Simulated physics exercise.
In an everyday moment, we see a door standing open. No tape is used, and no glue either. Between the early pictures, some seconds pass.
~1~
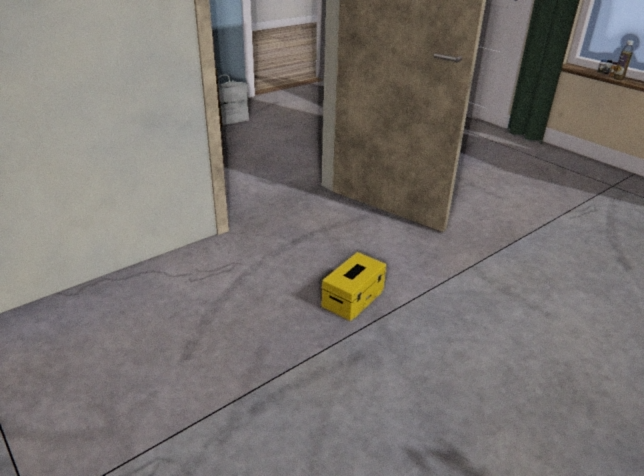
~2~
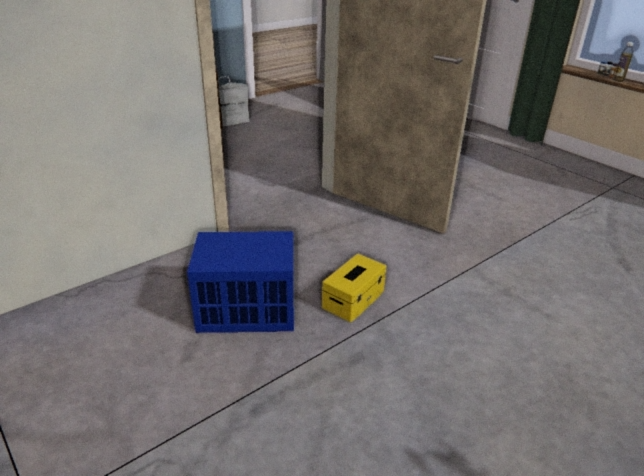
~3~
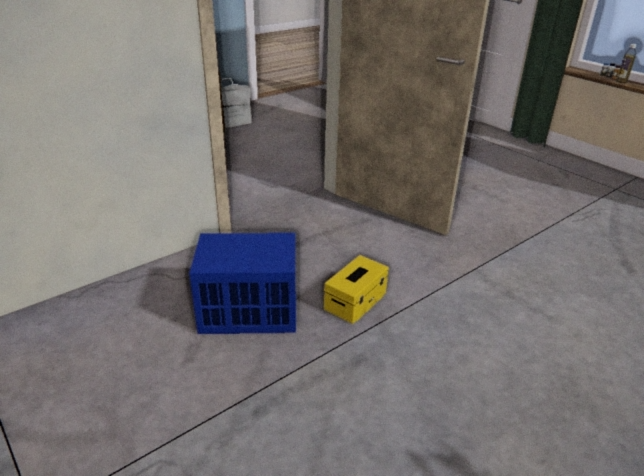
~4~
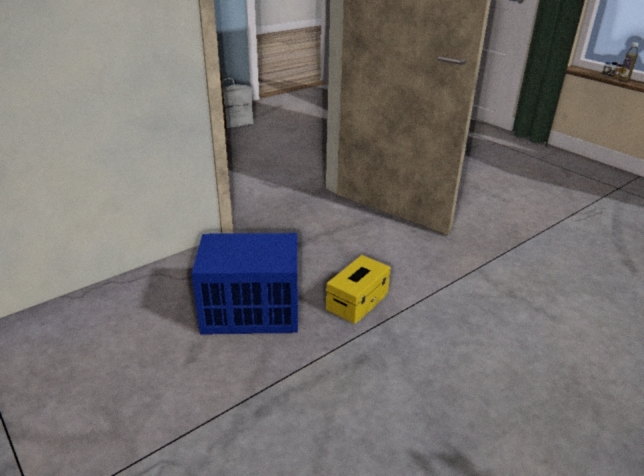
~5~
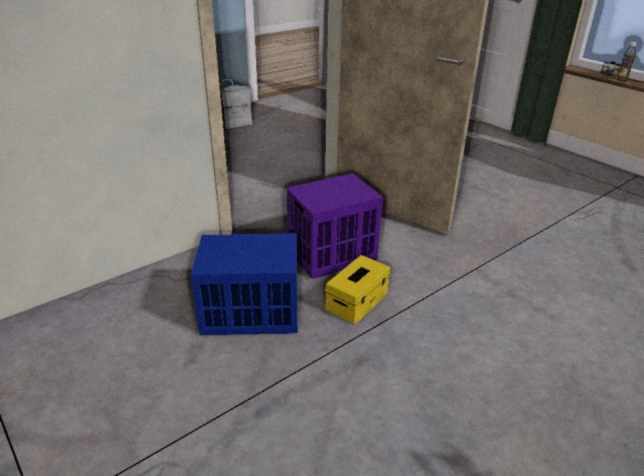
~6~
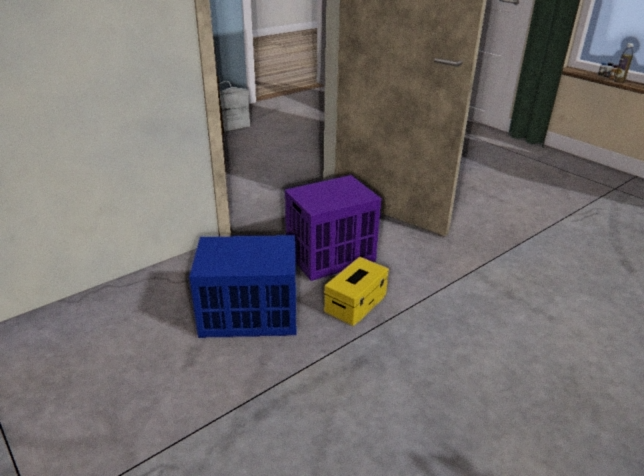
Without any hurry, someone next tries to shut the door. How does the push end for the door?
The door comes to a halt early.
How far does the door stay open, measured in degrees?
Near 65° open.
Then, 0.40 s later than the last frame, door at 96°.
Then, 0.70 s later than the last frame, door at 82°.
Then, 0.90 s later than the last frame, door at 71°.
When it is over, door at 67°; all 3 as before. End places, in pixels of the last picture, purple chest near (330, 227).
